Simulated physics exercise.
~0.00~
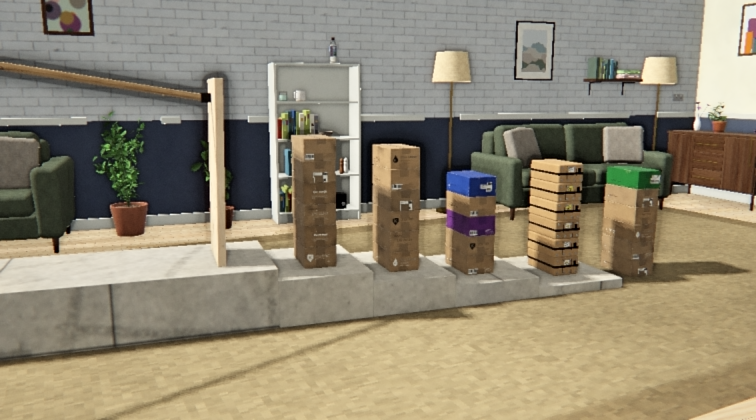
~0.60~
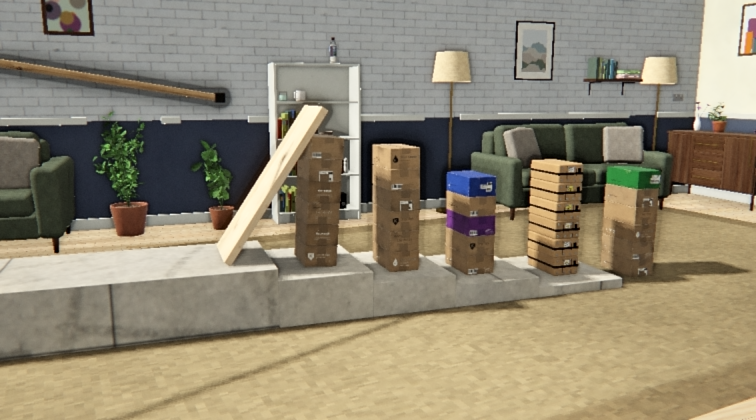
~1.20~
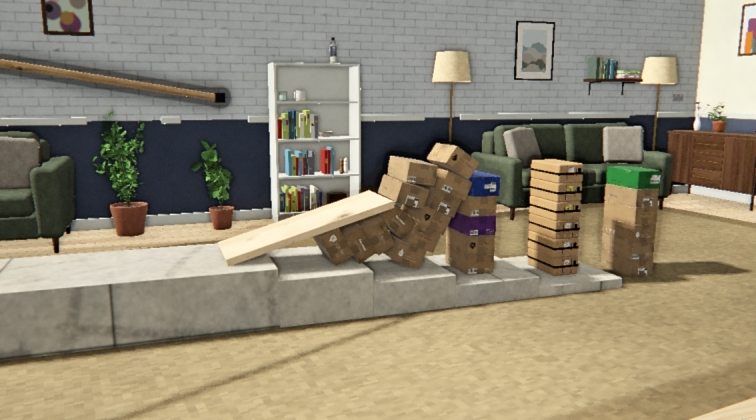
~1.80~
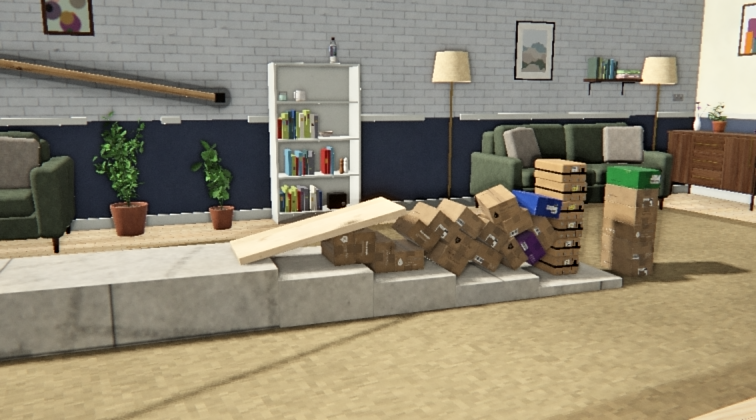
In a living room with green sofas, a wooden board beside a pole tips right on stepped concrete blocks, knocking over box stacks in turn; the blue-topped stack collapses against the next, its blue box tilted and lowered, while the green-topped stack stays standing.
